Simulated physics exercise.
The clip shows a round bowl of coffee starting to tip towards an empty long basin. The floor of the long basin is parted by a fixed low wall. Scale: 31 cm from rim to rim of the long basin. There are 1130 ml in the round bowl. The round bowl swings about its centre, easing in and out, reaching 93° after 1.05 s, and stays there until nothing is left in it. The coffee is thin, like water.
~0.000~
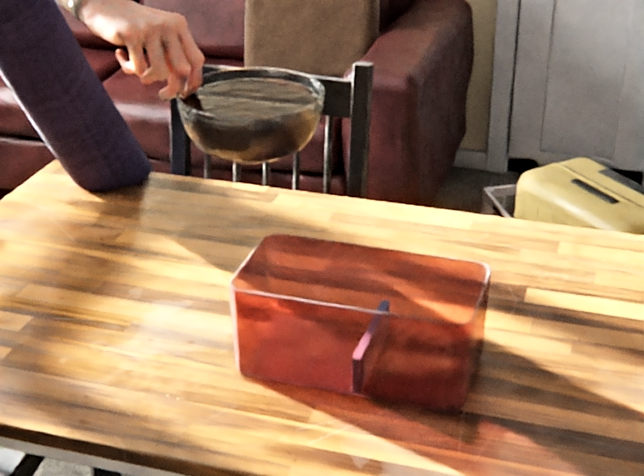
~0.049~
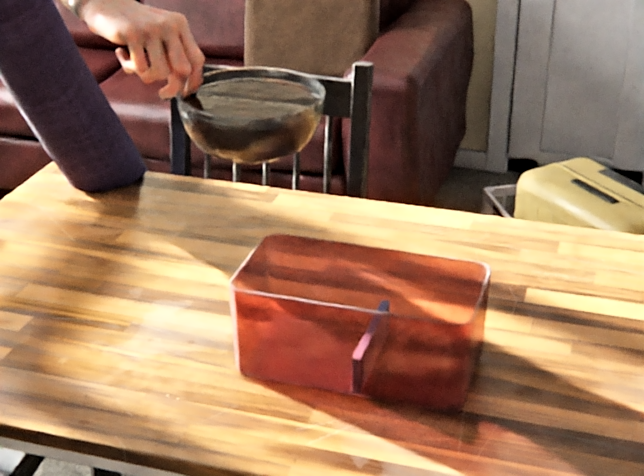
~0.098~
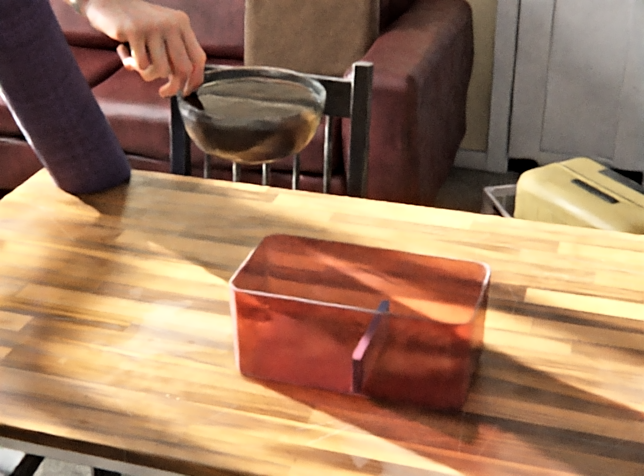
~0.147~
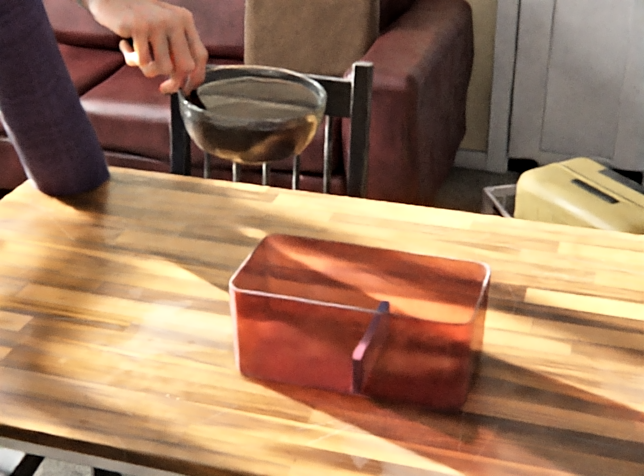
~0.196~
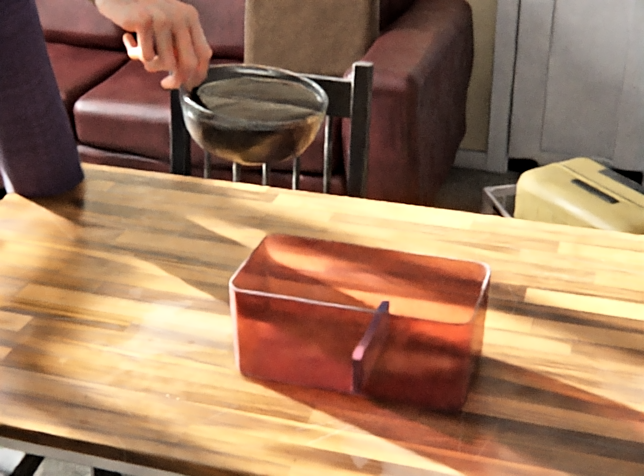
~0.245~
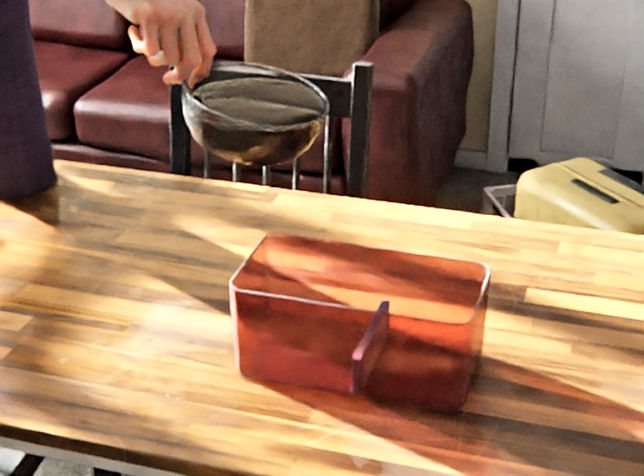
At the start, a hand holds a round glass bowl of dark coffee nearly level above a wooden table's far edge, behind an empty reddish long basin with a low divider. The bowl then tilts slightly, its right rim dipping, while the hand stays close and the sleeved arm shifts left.
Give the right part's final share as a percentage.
Roughly 63 per cent is past the wall.
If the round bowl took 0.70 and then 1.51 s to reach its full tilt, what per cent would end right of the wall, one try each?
In turn about 50 and 70 per cent.
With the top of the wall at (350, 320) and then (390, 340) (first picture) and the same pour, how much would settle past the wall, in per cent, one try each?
In turn about 80 and 45 per cent.
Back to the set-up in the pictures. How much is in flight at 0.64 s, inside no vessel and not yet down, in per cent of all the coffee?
Some 42 per cent.
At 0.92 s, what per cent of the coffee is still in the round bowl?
About 6 per cent.
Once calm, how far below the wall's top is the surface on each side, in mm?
Left about 36 mm, right about 16 mm.
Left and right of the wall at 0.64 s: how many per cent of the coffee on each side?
Some 2 per cent left and 10 right.
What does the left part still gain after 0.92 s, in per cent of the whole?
Some 18 per cent.
By 0.64 s the tilt is 62° and 45 per cent is still to pour, 2 is left of the wall and 10 right of it.
By 0.92 s the tilt is 90° and 6 per cent is still to pour, 18 is left of the wall and 62 right of it.
By 1.22 s the tilt is 93° and 0 per cent is still to pour, 34 is left of the wall and 63 right of it.
By 1.55 s the tilt is 93° and 0 per cent is still to pour, 35 is left of the wall and 63 right of it.
At rest 35 per cent lies left of the wall, 63 right of it and 2 outside.
